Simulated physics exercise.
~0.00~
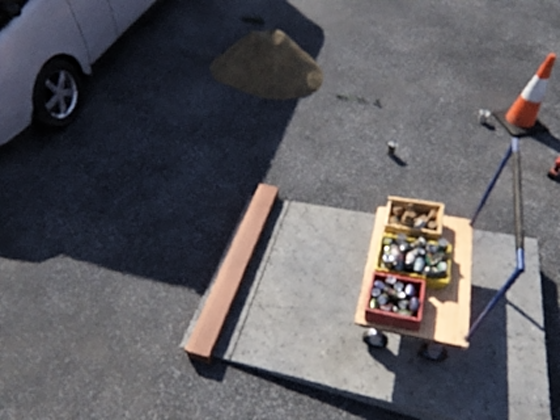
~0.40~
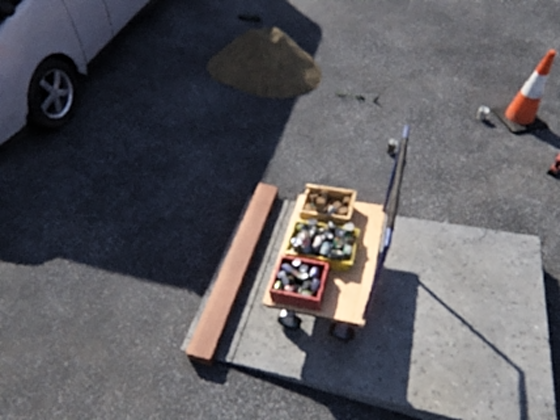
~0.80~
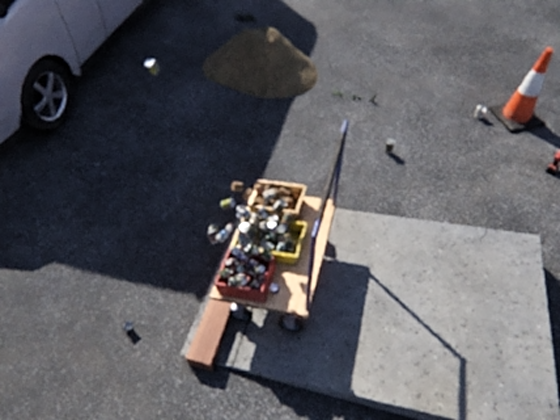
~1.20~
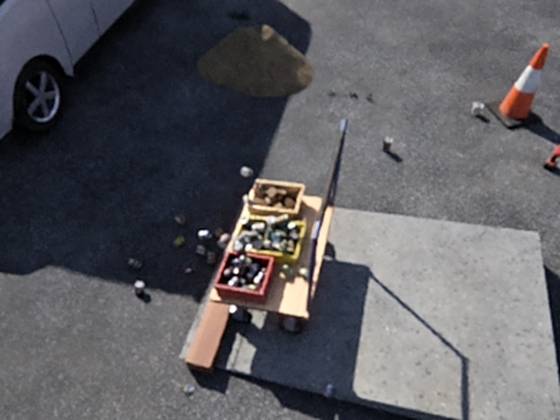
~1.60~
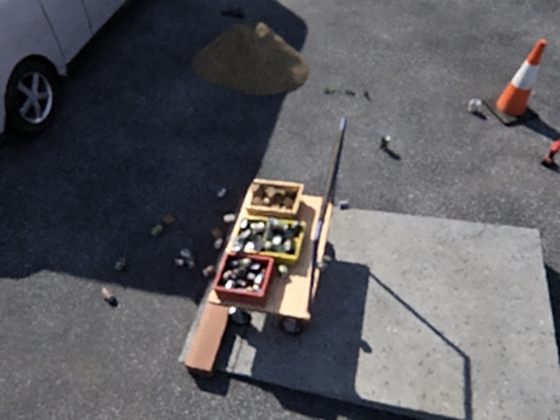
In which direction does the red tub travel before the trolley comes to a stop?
The red tub moves to the left, carried along on the deck of the trolley until it halts at the sill.
